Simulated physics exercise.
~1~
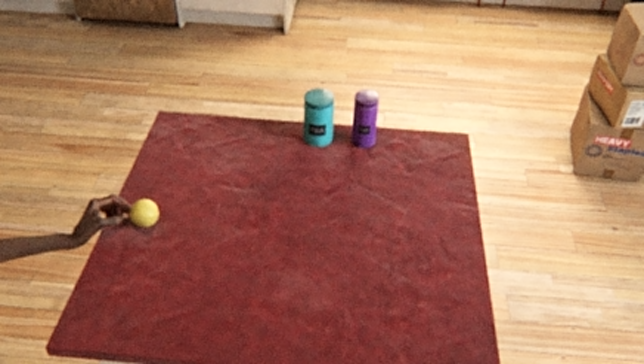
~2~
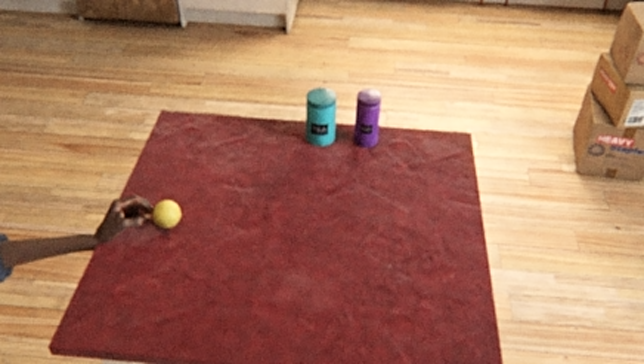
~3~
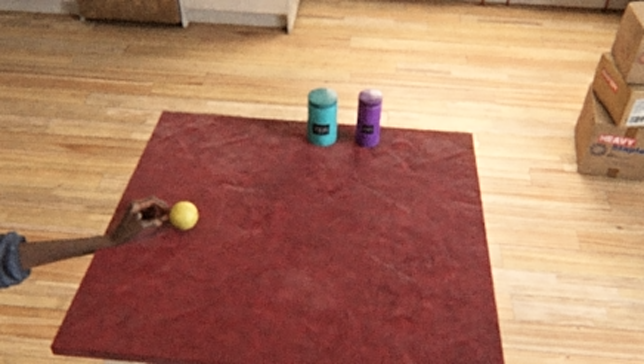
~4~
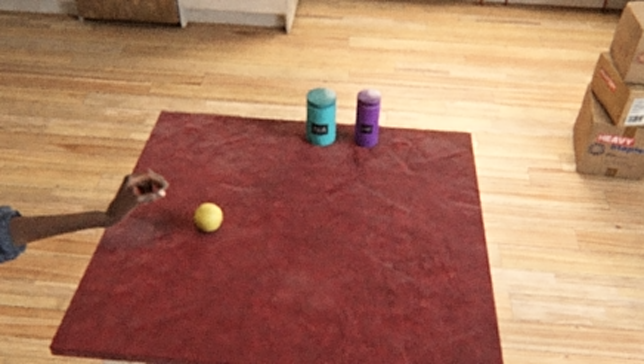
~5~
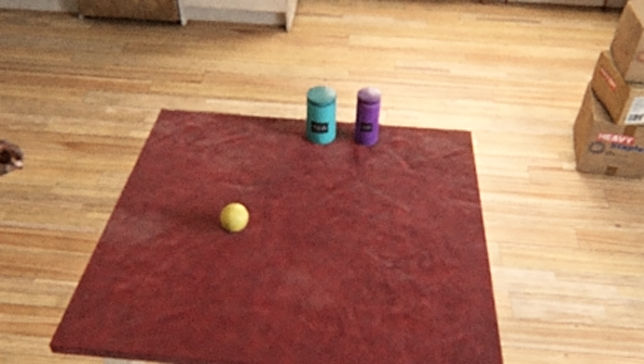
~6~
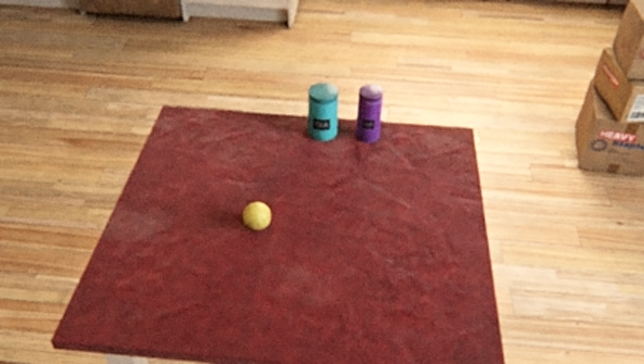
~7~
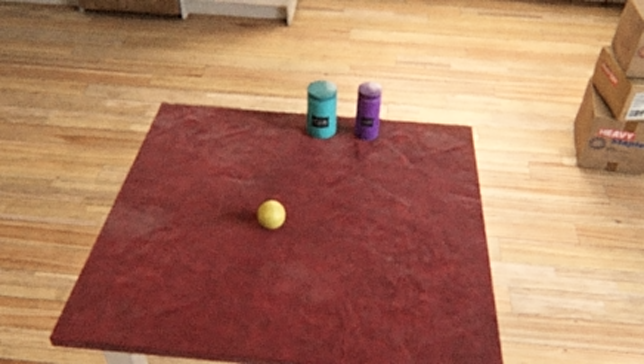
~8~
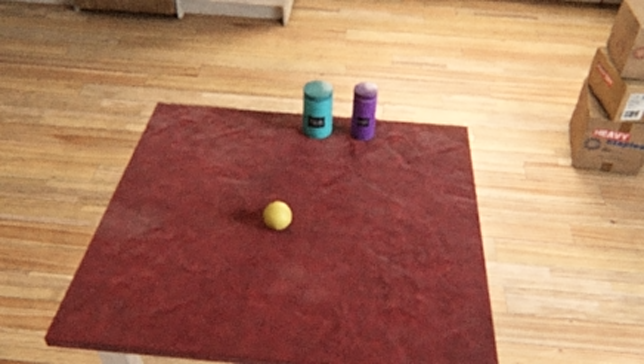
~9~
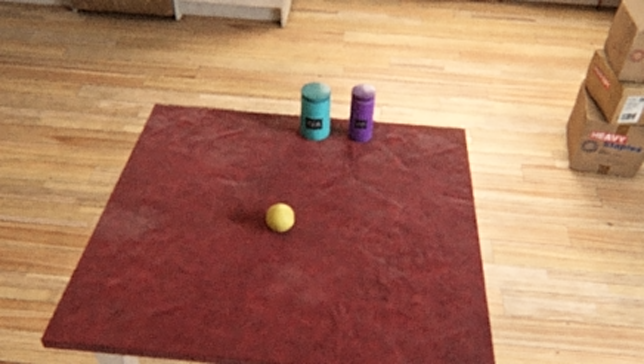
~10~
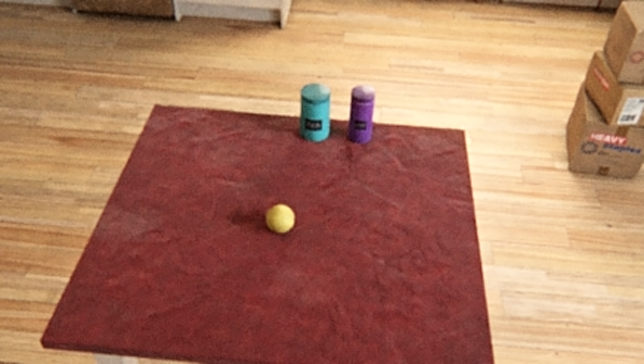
In a room with a light wooden floor, a table with a dark red, wrinkled-looking top is seen from above by a slightly swaying camera. A turquoise jar and a purple jar stand side by side near its far edge, and cardboard boxes are stacked on the floor at the right. From the left, a hand pushes a round yellow lemon rightward across the surface. The hand lets go and draws back out of view while the lemon keeps moving right. It gradually slows and comes to rest near the middle of the table, still on top, with both jars unmoved.
